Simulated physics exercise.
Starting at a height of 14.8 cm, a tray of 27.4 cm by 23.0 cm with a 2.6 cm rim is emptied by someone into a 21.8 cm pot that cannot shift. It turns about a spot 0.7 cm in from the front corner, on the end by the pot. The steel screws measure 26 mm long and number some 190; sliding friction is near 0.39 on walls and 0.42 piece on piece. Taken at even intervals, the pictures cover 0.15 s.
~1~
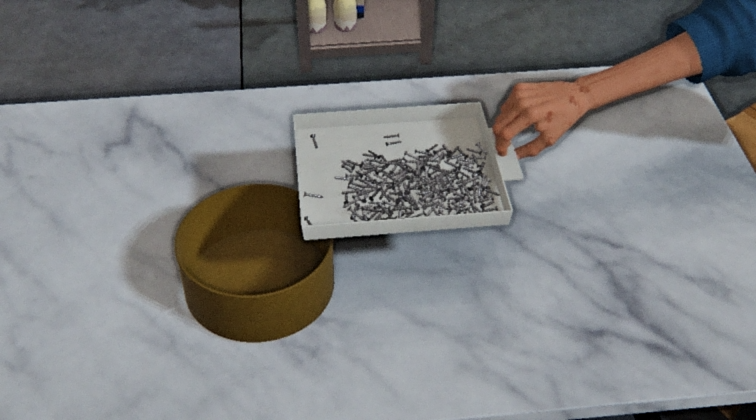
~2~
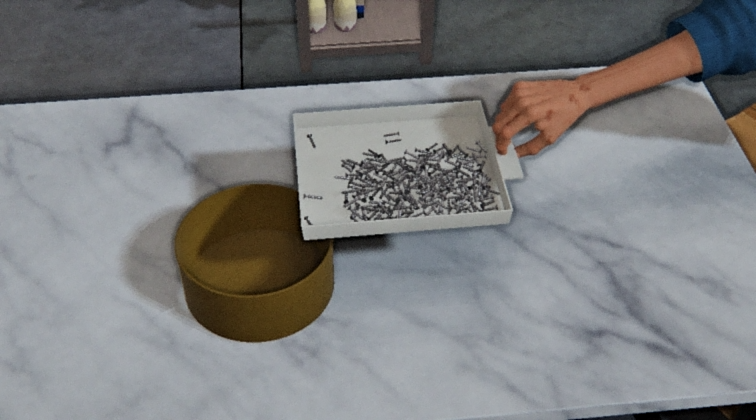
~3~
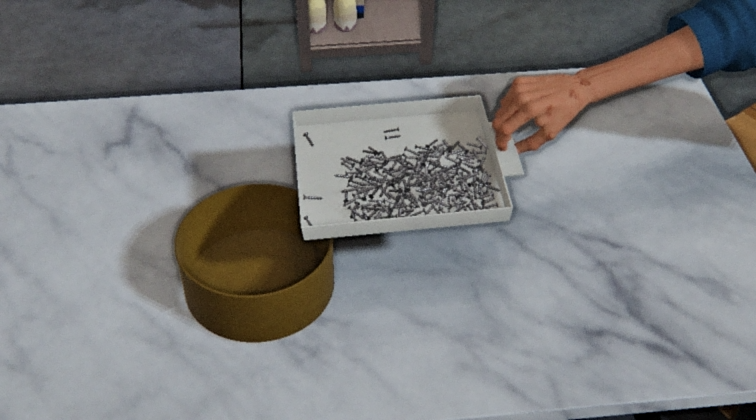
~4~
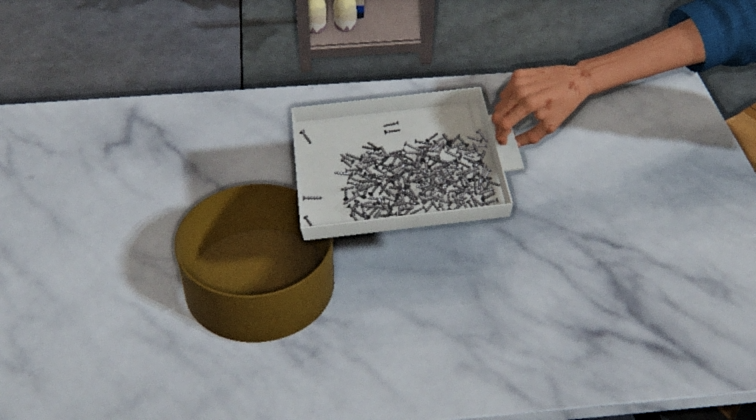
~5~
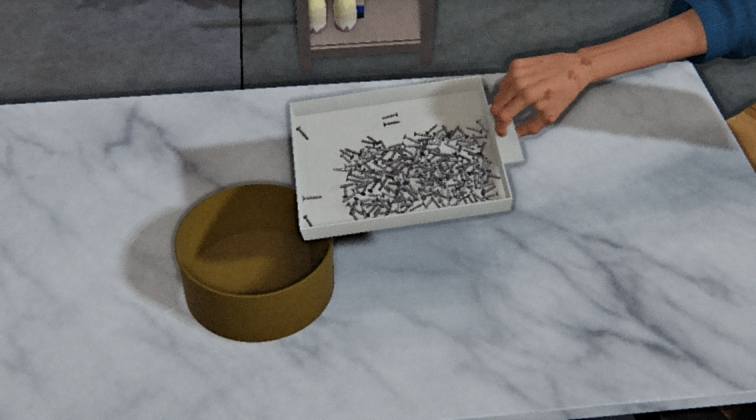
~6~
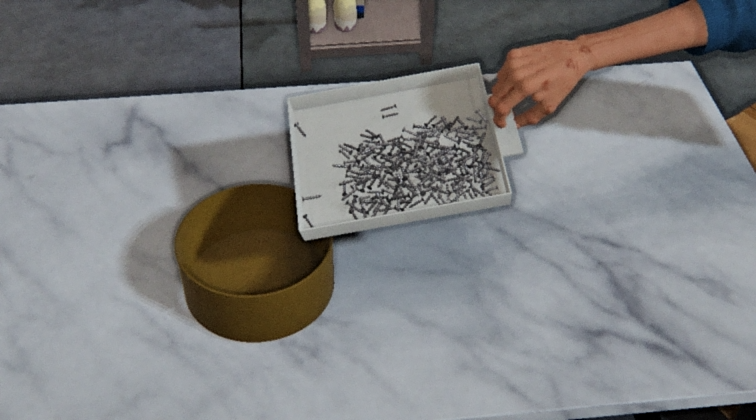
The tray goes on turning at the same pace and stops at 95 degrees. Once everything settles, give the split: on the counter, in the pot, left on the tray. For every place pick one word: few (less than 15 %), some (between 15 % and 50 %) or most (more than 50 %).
Counter gets most, pot gets some, tray gets few.
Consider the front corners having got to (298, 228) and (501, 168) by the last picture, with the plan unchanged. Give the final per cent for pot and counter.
Split: Pot = 95, counter = 0.
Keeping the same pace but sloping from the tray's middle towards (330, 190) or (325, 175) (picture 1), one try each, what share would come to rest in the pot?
Roughly 90 % for the first direction, roughly 70 % for the second.
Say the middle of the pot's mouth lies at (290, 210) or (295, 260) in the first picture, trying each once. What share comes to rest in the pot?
The shares would be near 0 and 90 per cent respectively.
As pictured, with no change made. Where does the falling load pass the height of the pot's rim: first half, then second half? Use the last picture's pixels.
(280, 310) first, (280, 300) later, roughly.
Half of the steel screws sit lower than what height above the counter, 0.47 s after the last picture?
Roughly 20 centimetres, more or less.
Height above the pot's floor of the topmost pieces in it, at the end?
About 1.5 cm.
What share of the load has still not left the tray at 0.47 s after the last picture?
Around 90 percent.
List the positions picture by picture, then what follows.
The first frame shows tray tilt 0 degrees, front corners at (304, 225) and (510, 210); middle of the pieces at (418, 189); pot at (254, 237).
The second frame shows tray tilt 1 degrees, front corners at (304, 226) and (510, 209); middle of the pieces at (418, 188).
The third frame shows tray tilt 2 degrees, front corners at (304, 226) and (510, 207); middle of the pieces at (418, 186).
The fourth frame shows tray tilt 5 degrees, front corners at (303, 227) and (510, 203), lowest corner left front; middle of the pieces at (417, 182).
The fifth frame shows tray tilt 9 degrees, front corners at (302, 228) and (510, 197), lowest corner left front; middle of the pieces at (417, 177).
The sixth frame shows tray tilt 13 degrees, front corners at (301, 229) and (509, 192), lowest corner left front; middle of the pieces at (416, 172); pot at (254, 237).
Then, 0.28 s after the last picture, tilt 53 degrees; the tray holds 100 %, the pot 0 %.
Then, 0.47 s after the last picture, tilt 81 degrees; the tray holds 90 %, the pot 0 %.
Then, 0.78 s after the last picture, tilt 95 degrees; the tray holds 5 %, the pot 30 %.
In the end, counter 70 %, pot 30 %, tray 0 %.
